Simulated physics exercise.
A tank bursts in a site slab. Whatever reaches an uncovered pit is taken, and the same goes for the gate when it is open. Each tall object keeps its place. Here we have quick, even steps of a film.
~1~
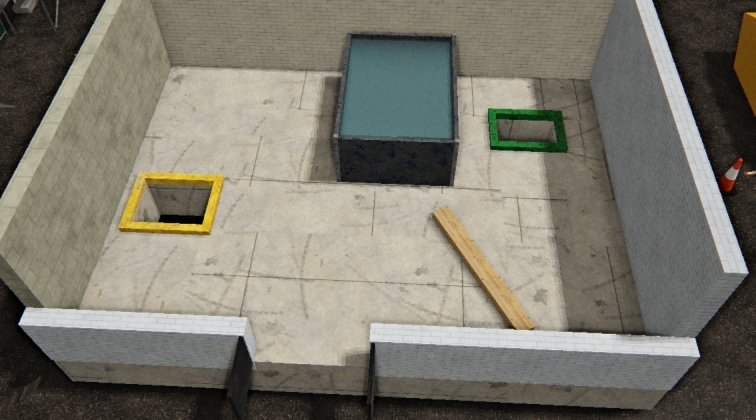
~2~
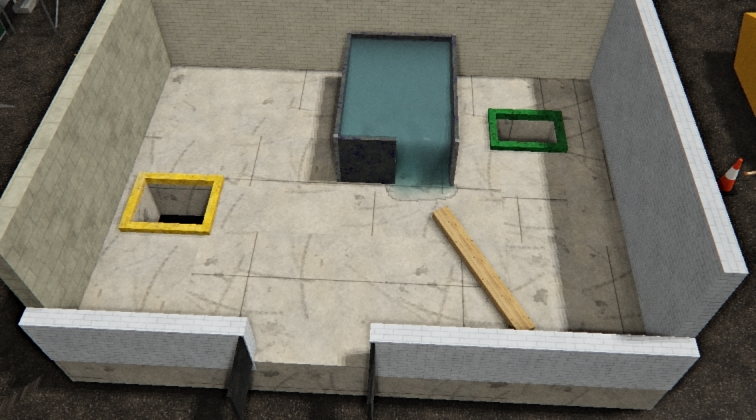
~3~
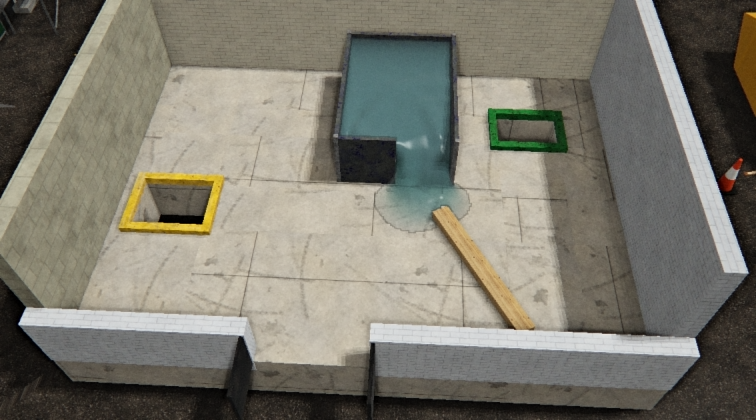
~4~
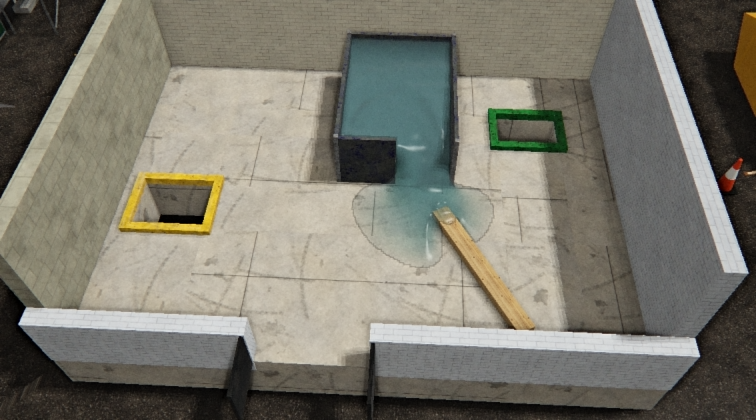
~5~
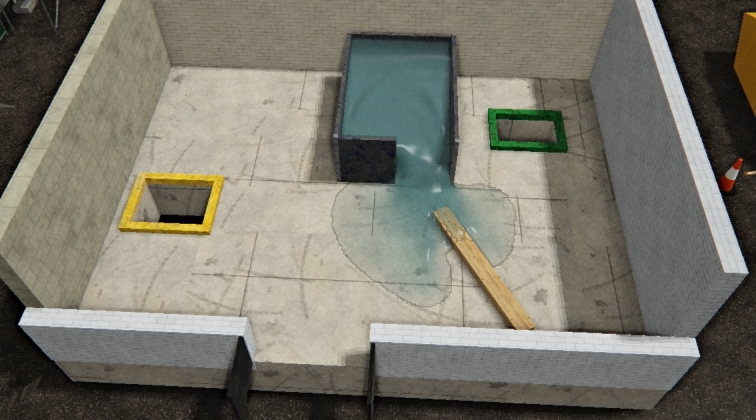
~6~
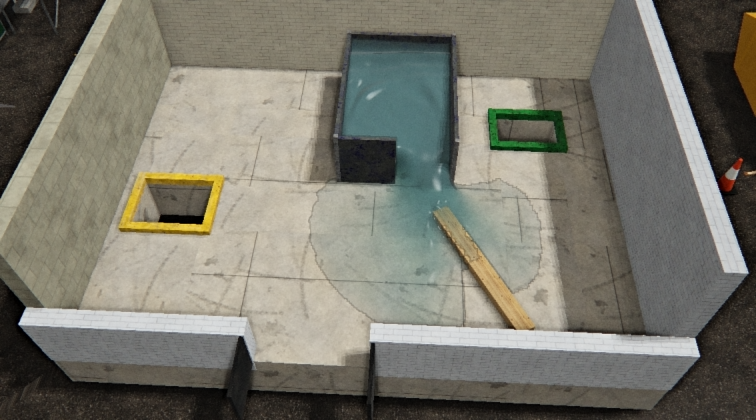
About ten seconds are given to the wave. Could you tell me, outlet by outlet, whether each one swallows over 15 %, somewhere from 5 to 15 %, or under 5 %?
Sure: The gate swallows over 15 %, the yellow pit swallows under 5 %, the green pit swallows under 5 %.
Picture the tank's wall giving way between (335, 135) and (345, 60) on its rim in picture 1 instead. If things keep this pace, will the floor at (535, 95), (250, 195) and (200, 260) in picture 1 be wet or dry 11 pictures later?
The first would be still unwetted, the second drenched and the third drenched.
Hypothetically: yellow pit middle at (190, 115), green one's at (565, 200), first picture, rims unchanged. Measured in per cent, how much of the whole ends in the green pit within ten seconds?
Share for the green pit: 8 percent.
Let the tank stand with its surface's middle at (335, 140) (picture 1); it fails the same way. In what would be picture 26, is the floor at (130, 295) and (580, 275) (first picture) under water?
Outcome, point 1 then point 2: Inundated / inundated.
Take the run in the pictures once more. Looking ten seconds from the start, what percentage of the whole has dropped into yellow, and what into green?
Approximate shares: 0 per cent and 2 per cent.
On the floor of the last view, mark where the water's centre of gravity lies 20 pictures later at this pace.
At roughly (438, 201).
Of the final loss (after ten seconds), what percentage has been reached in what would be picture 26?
About 45 per cent.
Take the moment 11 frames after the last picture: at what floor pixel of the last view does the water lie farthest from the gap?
Roughly at (137, 338).
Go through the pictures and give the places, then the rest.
The first picture shows still water in the tank at (399, 87).
In the second picture, water pours out at (423, 170) and has run to (392, 190).
In the third picture, water pours out at (423, 170) and has run to (402, 225).
In the fourth picture, the front is at (418, 263), out from the gap at (423, 172).
In the fifth picture, water pours out at (423, 171) and has run to (430, 300).
In the sixth picture, the front is at a hidden place, out from the gap at (423, 171).
A moment on, water covers 35 % of the floor; the gate 1 %, the yellow pit 0 %, the green pit 0 %.
Next, water covers 35 % of the floor; the gate 6 %, the yellow pit 0 %, the green pit 0 %.
Then, water covers 40 % of the floor; the gate 13 %, the yellow pit 0 %, the green pit 0 %.
Later, water covers 60 % of the floor; the gate 21 %, the yellow pit 0 %, the green pit 1 %.
In the end, water covers 75 % of the floor; the gate 29 %, the yellow pit 0 %, the green pit 1 %.
